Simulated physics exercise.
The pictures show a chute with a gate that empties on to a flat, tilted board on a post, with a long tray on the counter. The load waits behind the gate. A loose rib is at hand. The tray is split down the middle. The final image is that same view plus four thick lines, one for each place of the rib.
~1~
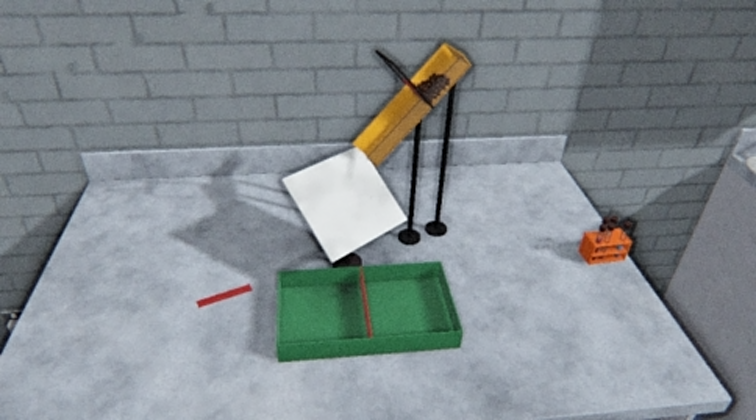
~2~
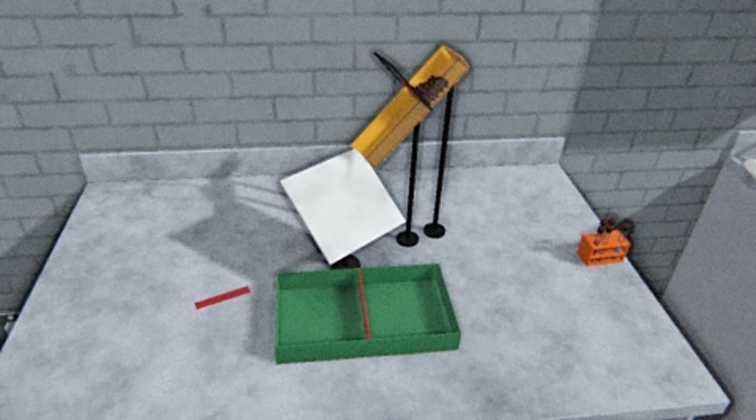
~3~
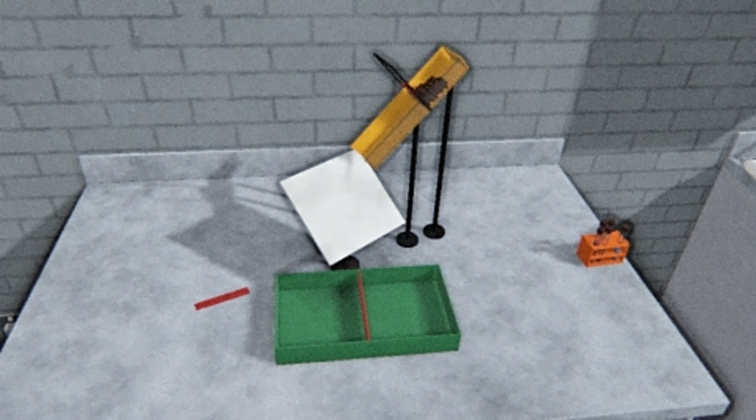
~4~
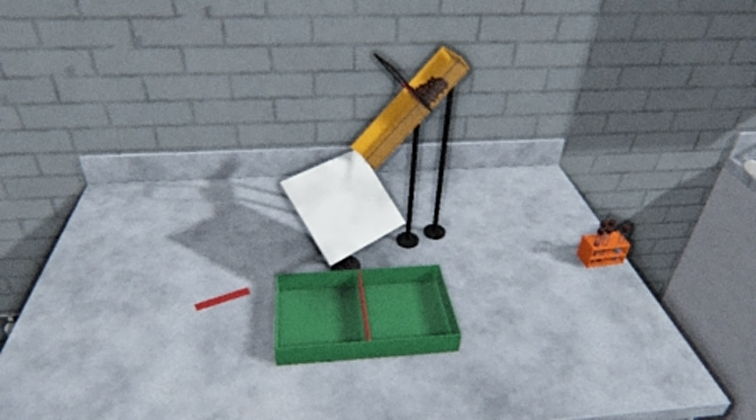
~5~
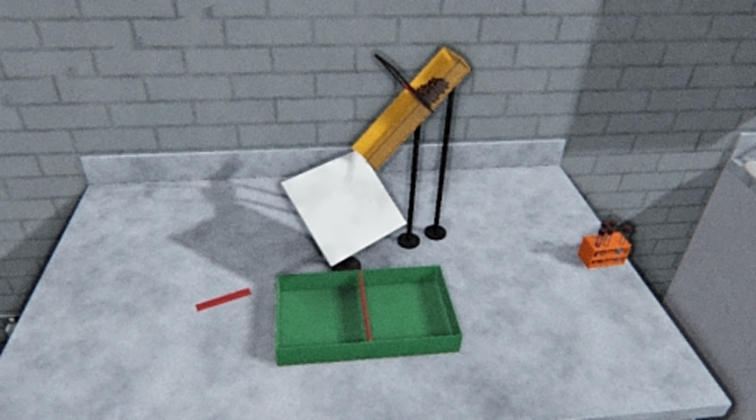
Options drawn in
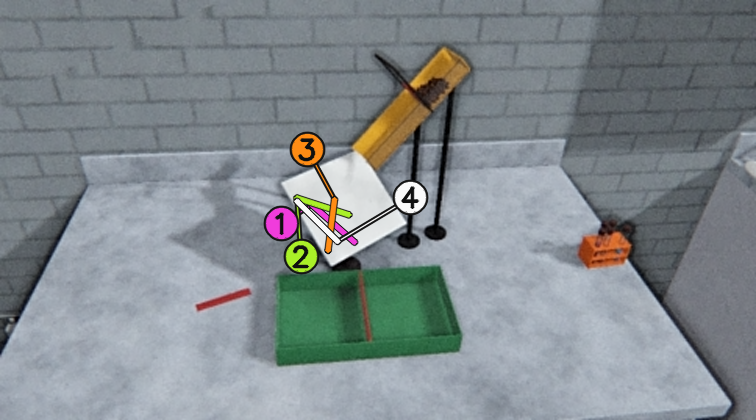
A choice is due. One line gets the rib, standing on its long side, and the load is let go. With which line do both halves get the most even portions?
Line 3 does it best.
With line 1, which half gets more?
Right.
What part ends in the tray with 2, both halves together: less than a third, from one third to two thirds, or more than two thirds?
More than two thirds.
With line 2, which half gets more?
Right.
On the marked copy, line 1 from (312, 204) to (354, 242); line 2 from (296, 198) to (348, 214); line 3 from (334, 199) to (328, 250); line 4 from (296, 201) to (337, 241).
If 1 is chosen, of what is caught, about a tenth in the left half, almost all in the right.
If 2 is chosen, of what is caught, about a tenth in the left half, almost all in the right.
If 3 is chosen, of what is caught, roughly half in the left half, roughly half in the right.
If 4 is chosen, of what is caught, about a tenth in the left half, the larger part in the right.
